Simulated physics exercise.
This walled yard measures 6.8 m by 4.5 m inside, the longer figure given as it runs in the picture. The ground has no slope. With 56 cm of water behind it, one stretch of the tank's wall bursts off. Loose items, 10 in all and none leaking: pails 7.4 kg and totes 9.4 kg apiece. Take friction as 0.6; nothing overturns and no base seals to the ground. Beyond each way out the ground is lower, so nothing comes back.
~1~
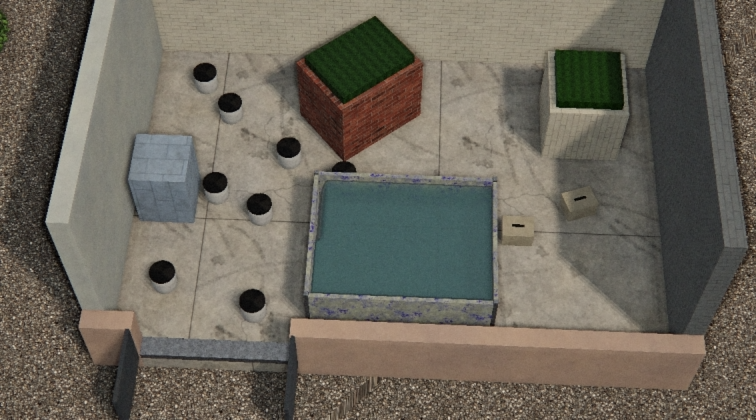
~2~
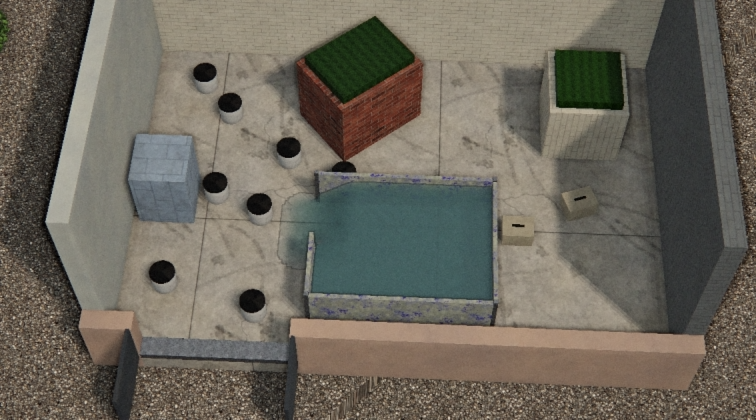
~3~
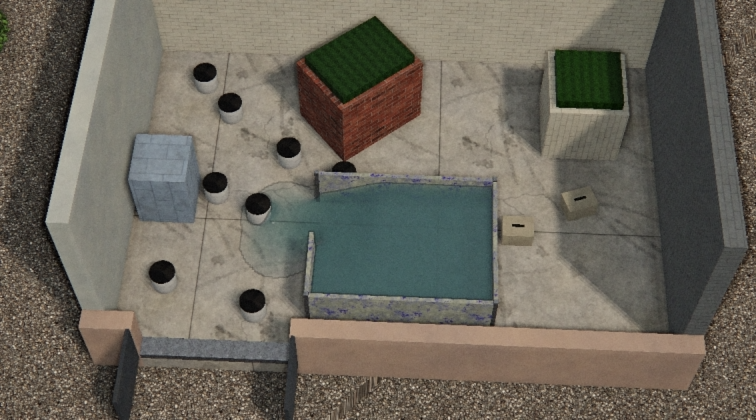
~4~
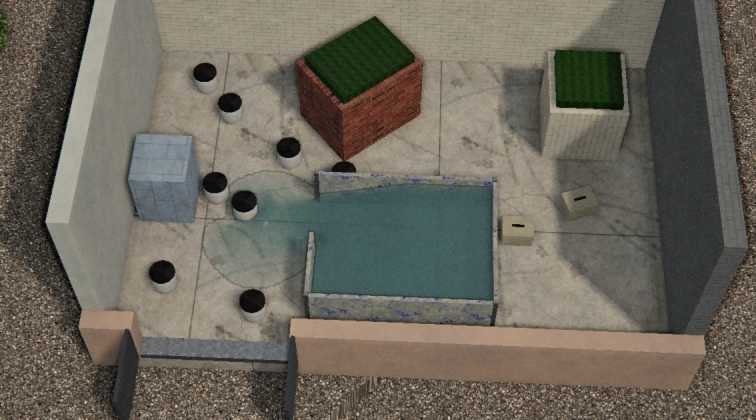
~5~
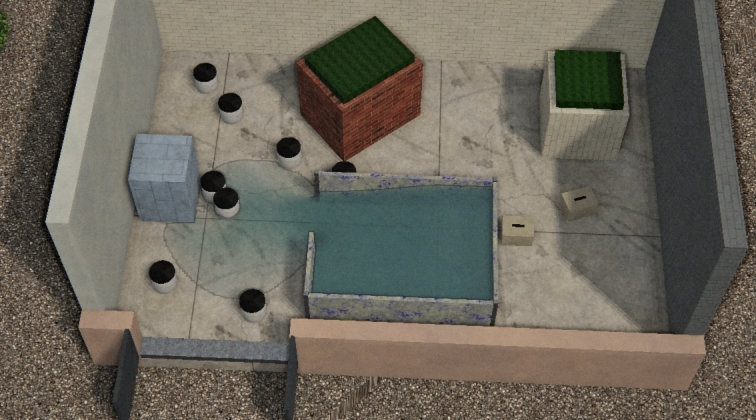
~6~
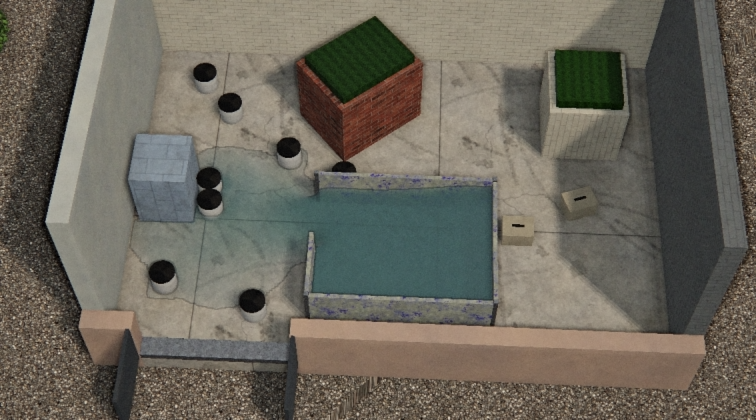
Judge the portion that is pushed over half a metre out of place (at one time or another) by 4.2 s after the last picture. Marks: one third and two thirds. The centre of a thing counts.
It is one to two thirds.
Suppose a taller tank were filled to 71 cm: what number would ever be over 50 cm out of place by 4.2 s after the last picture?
Then 5.
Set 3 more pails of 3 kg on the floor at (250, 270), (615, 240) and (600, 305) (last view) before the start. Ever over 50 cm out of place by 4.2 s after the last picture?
In that order: Past it, short of it, under.
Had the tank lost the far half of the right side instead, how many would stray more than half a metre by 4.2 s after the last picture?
In that case 2 of them.
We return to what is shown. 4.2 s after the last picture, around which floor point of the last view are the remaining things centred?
At about (369, 163).
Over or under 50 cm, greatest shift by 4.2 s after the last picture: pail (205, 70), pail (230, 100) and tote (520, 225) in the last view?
In turn: Past it, past it, under.
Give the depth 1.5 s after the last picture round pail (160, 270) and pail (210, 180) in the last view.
Roughly 17 and 16 cm.
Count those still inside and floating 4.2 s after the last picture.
I count 3.
Then, 0.4 s after the last picture 1 of 10 are over 50 cm from their spots; 1 afloat.
Then, 1.5 s after the last picture 3 of 10 are over 50 cm from their spots; 3 afloat.
Then, 2.8 s after the last picture 5 of 10 are over 50 cm from their spots; 1 afloat.
Then, 4.2 s after the last picture 5 of 10 are over 50 cm from their spots, and 5 have been at some point; 3 afloat.
